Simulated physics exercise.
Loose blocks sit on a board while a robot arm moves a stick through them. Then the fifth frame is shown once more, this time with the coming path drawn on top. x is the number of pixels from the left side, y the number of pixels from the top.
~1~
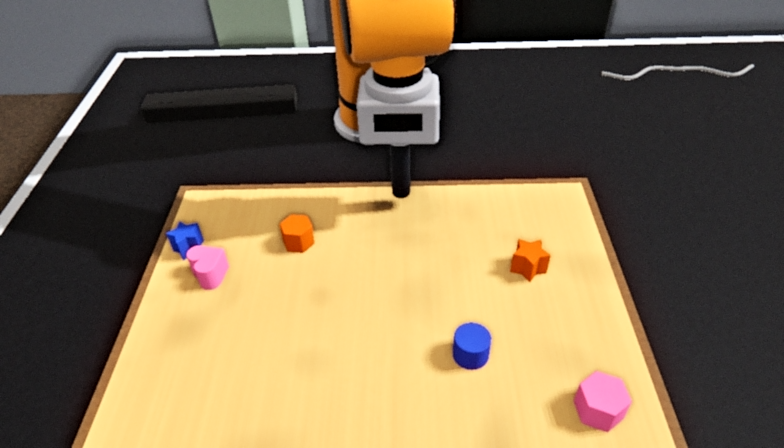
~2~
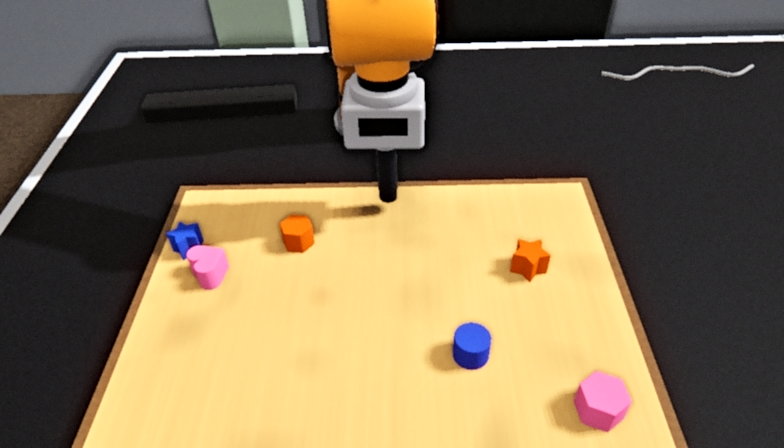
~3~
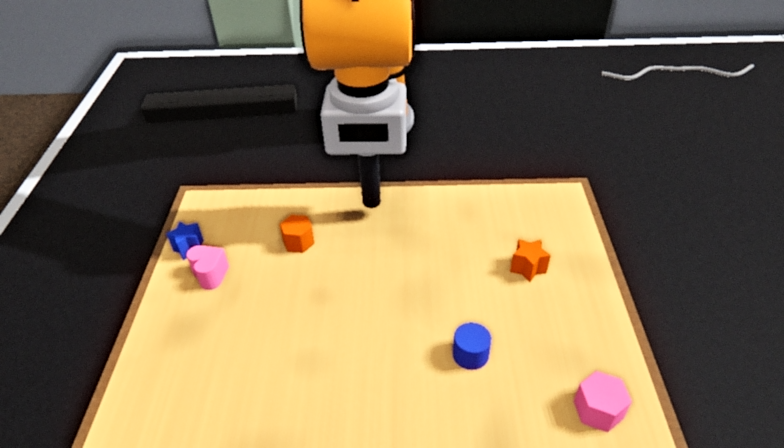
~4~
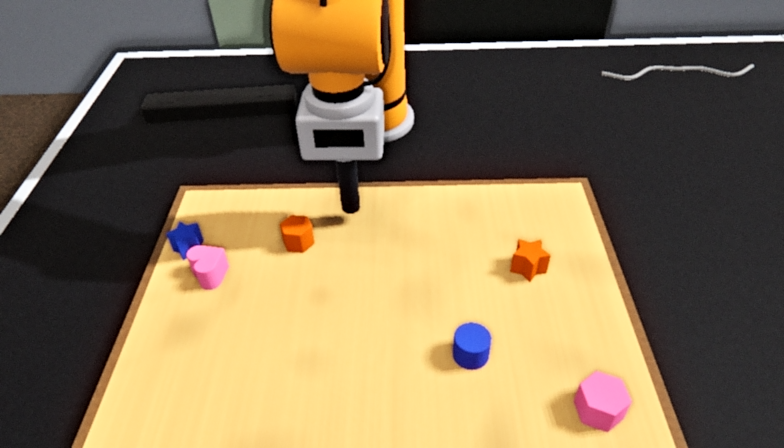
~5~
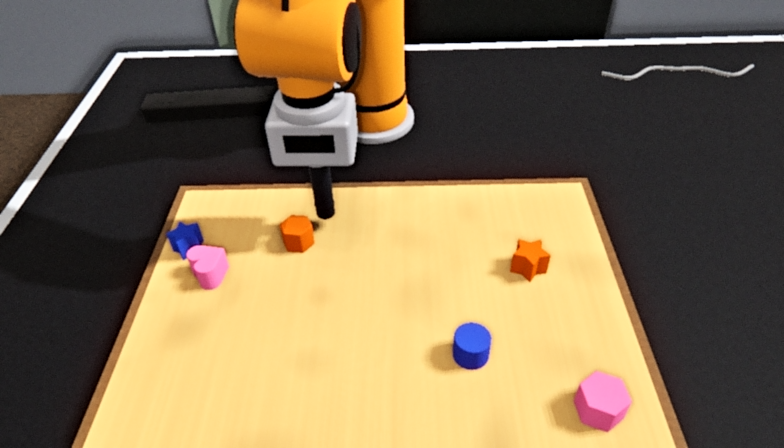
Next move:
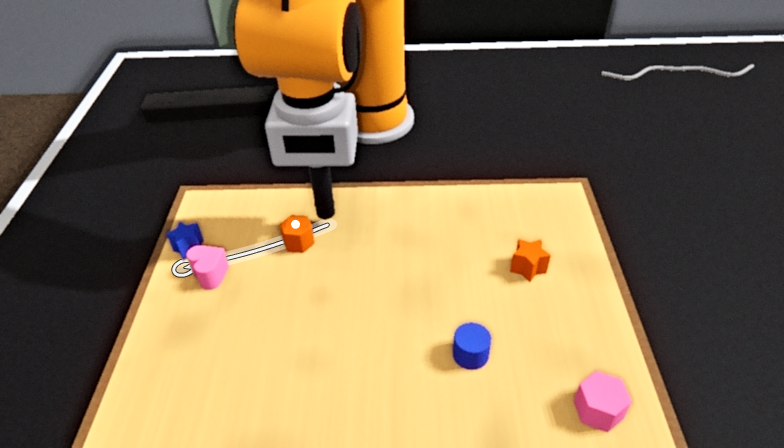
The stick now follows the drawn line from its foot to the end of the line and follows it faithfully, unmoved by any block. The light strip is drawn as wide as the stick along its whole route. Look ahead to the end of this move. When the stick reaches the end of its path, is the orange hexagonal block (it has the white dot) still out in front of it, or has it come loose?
It will get left beside or behind the stick.
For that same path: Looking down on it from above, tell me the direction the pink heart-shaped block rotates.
It swings round anticlockwise.
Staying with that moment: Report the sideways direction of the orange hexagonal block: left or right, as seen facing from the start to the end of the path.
Side: Left.
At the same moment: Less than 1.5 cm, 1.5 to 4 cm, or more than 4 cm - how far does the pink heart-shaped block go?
Movement: 1.5 to 4 cm.
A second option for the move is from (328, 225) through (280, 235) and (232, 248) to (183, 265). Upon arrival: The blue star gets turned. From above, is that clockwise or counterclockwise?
My answer: Clockwise.
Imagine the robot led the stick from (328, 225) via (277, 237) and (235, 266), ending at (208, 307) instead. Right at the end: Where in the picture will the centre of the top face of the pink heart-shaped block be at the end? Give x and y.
At the end it should sit near (180, 271).
The drawn path runs from (328, 225) via (260, 250), ending at (184, 268); the dot is on the orange hexagonal block.
The first path, step by step. One third of the way, stick (281, 231); orange hexagonal block (271, 241), turned 50° anticlockwise.
Two thirds of the way, stick (231, 246); orange hexagonal block (263, 247), turned 90° anticlockwise.
At the end, stick (180, 257); blue star not moved; pink heart-shaped block (192, 265), turned 25° anticlockwise; orange hexagonal block (263, 247), turned 90° anticlockwise.
